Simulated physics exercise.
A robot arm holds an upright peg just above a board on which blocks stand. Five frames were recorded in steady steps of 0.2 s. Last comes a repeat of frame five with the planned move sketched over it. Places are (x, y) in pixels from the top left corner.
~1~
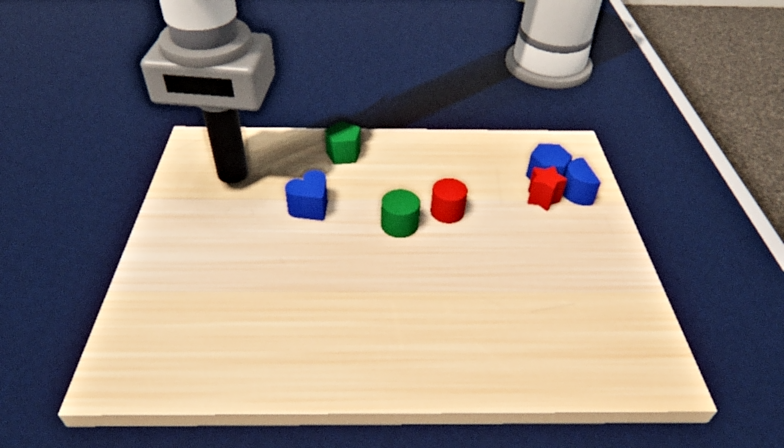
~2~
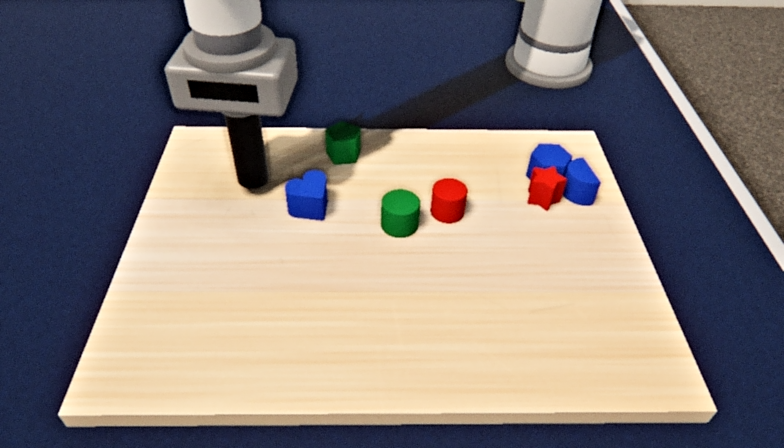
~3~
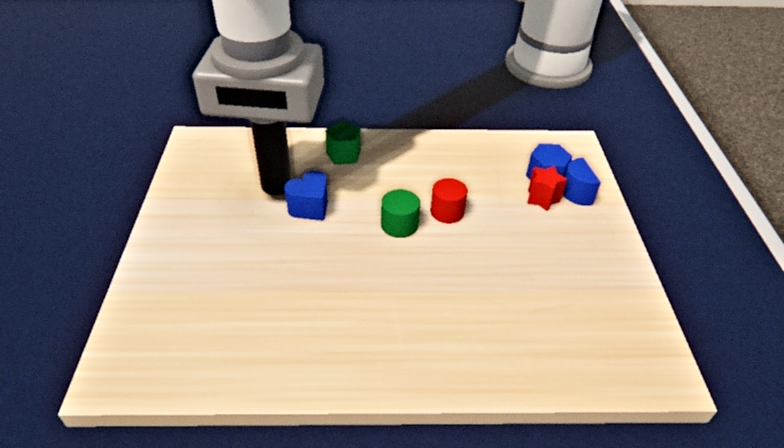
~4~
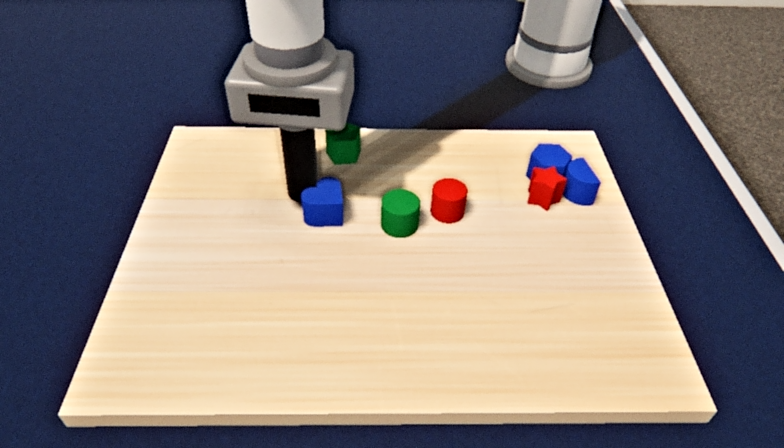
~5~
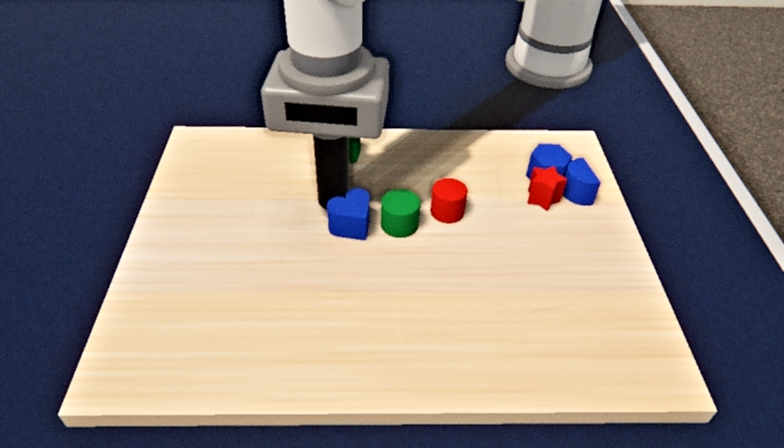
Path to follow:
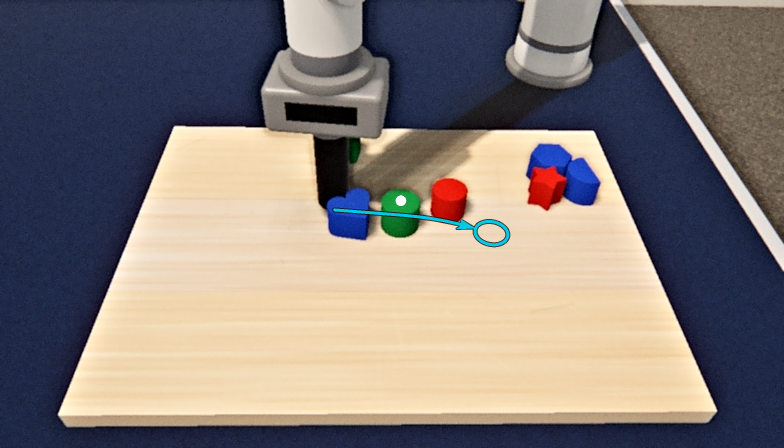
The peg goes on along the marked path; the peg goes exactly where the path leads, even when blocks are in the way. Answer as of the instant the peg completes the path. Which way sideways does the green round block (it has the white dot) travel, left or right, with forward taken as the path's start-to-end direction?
Taking start-to-end as forward, the block's sideways shift goes to the right.
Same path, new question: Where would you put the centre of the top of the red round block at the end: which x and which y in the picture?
It will likely be found at (497, 186).
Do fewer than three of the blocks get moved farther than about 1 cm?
That would be a no.
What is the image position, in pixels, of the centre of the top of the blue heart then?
I'd place it at (369, 211), taking the centre of its top.
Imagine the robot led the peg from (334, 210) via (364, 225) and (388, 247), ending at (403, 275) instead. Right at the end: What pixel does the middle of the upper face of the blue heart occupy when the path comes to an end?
That would be at about pixel (415, 277).
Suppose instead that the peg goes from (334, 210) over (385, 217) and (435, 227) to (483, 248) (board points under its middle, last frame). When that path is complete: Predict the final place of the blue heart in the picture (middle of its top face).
Near (370, 213).
Drawn move, from (334, 210) by way of (387, 214) and (439, 220) to (491, 233); the dot is on the green round block.
What follows on the original path. One third of the way, peg at (388, 205); blue heart at (369, 211), turned 50° clockwise; green round block at (418, 206).
Two thirds of the way, peg at (442, 211); blue heart at (369, 211), turned 50° clockwise; green round block at (456, 221); red round block at (473, 187).
At the end, peg at (493, 224); blue heart at (369, 211), turned 50° clockwise; green round block at (469, 228); red round block at (497, 186); red star still.
